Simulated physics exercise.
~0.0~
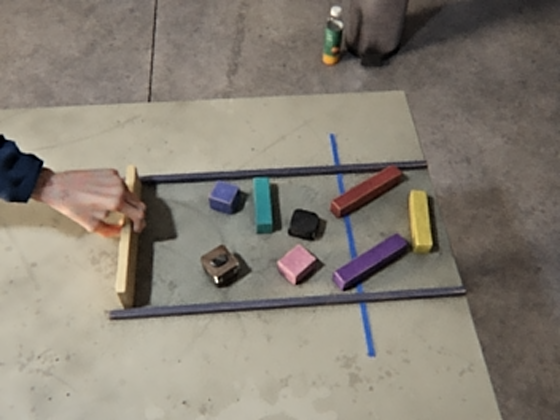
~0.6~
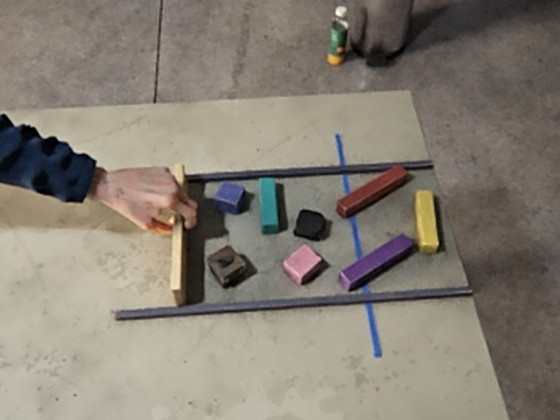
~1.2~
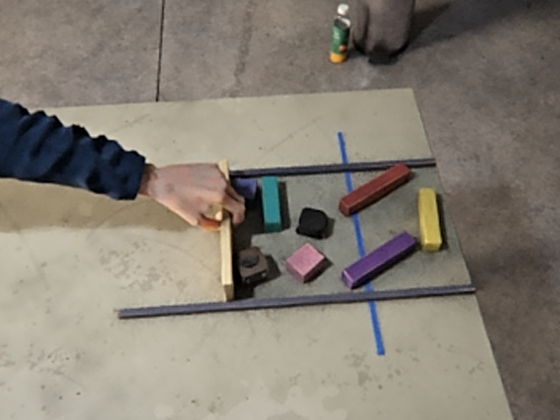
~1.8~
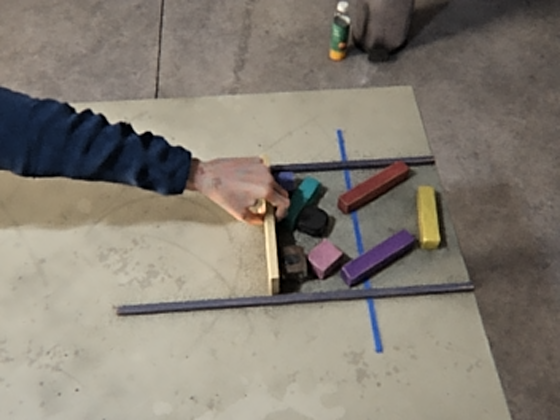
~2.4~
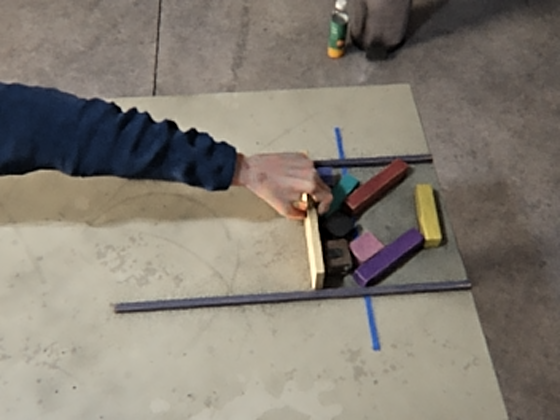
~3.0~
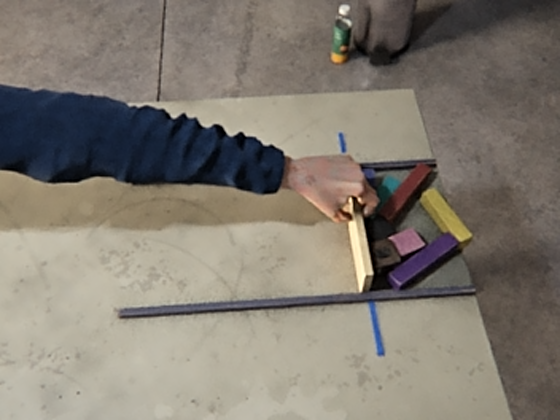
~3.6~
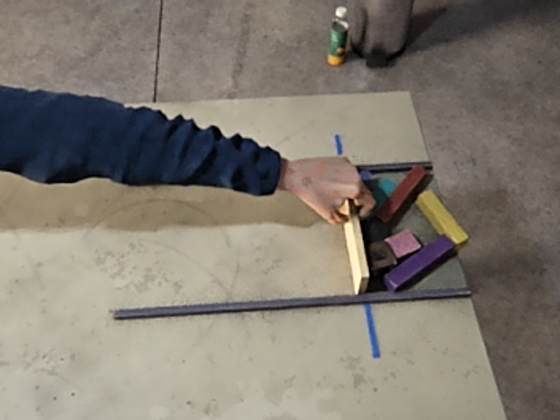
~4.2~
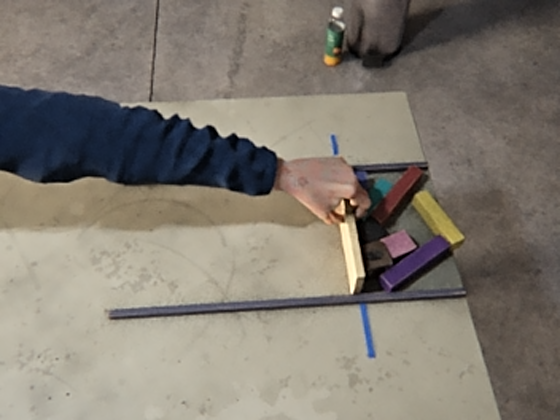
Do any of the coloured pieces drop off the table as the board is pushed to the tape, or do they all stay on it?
They all stay on the table. The pieces end up bunched together between the board and the right-hand edge, and none of them drops off.
